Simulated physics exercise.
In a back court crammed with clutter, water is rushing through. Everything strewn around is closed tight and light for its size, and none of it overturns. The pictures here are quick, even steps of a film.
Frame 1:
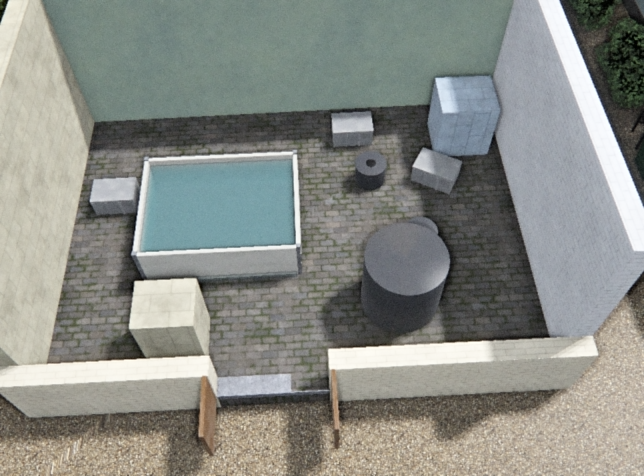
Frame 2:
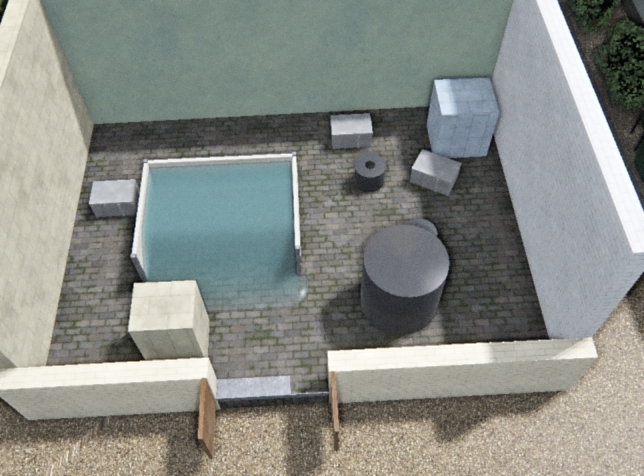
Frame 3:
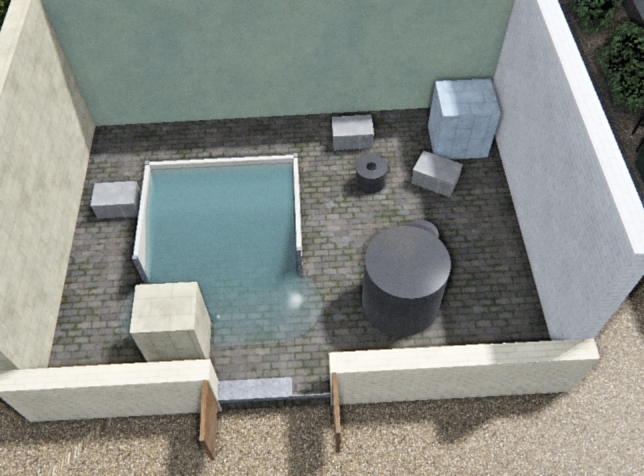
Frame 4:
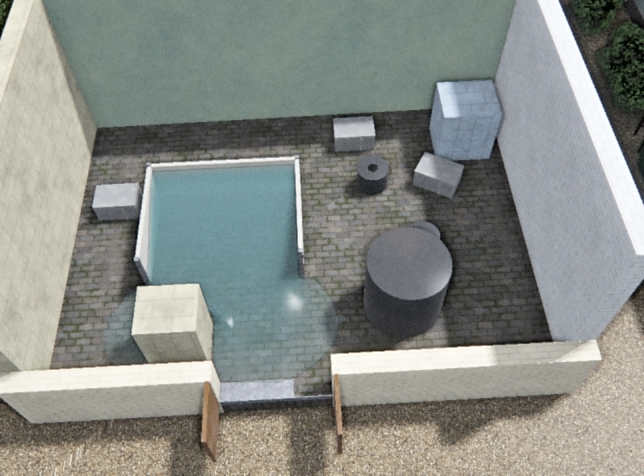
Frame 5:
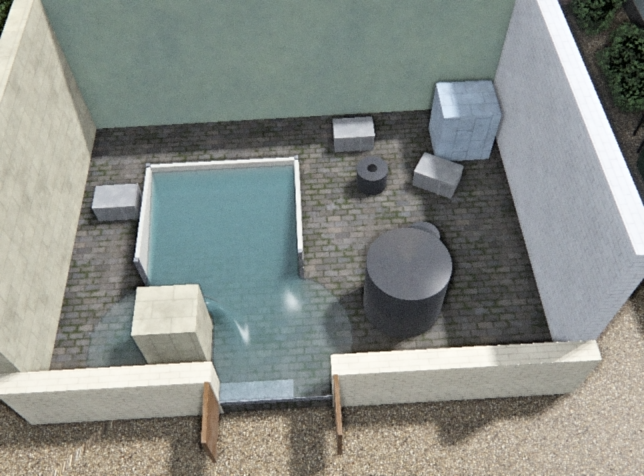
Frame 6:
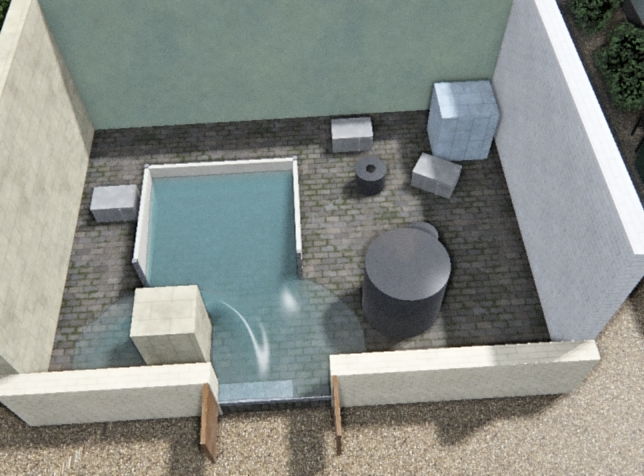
Walled courtyard with a white-sided pool losing its front wall, water spreading over the paving around a pale block toward the gateway.
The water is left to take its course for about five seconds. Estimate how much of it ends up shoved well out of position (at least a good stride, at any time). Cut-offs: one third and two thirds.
Under one third.
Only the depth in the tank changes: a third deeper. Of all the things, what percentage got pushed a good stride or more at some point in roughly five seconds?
Roughly 20 per cent.
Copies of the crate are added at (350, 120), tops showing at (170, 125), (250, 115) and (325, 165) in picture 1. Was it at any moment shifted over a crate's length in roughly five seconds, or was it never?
Outcome per entry: Stays where it is / stays where it is / stays where it is.
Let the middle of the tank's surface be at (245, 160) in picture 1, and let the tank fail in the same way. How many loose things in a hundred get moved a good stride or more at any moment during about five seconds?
Roughly 0 percent of them.
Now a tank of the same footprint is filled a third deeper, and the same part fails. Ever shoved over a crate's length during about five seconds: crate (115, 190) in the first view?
Short version: It got there.
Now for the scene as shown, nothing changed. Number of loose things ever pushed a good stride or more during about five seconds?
That adds up to 1.
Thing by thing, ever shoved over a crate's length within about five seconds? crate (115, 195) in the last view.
Note - displacement: Displaced that much.
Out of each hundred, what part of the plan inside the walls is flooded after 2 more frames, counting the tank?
30 %, give or take.
A moment on, 0 of 5 are well off their spots; 0 afloat.
Next, 0 of 5 are well off their spots; 0 afloat.
Later, 0 of 5 are well off their spots; 0 afloat.
In the end, 1 of 5 are well off their spots, and 1 have been at some point; 0 afloat.
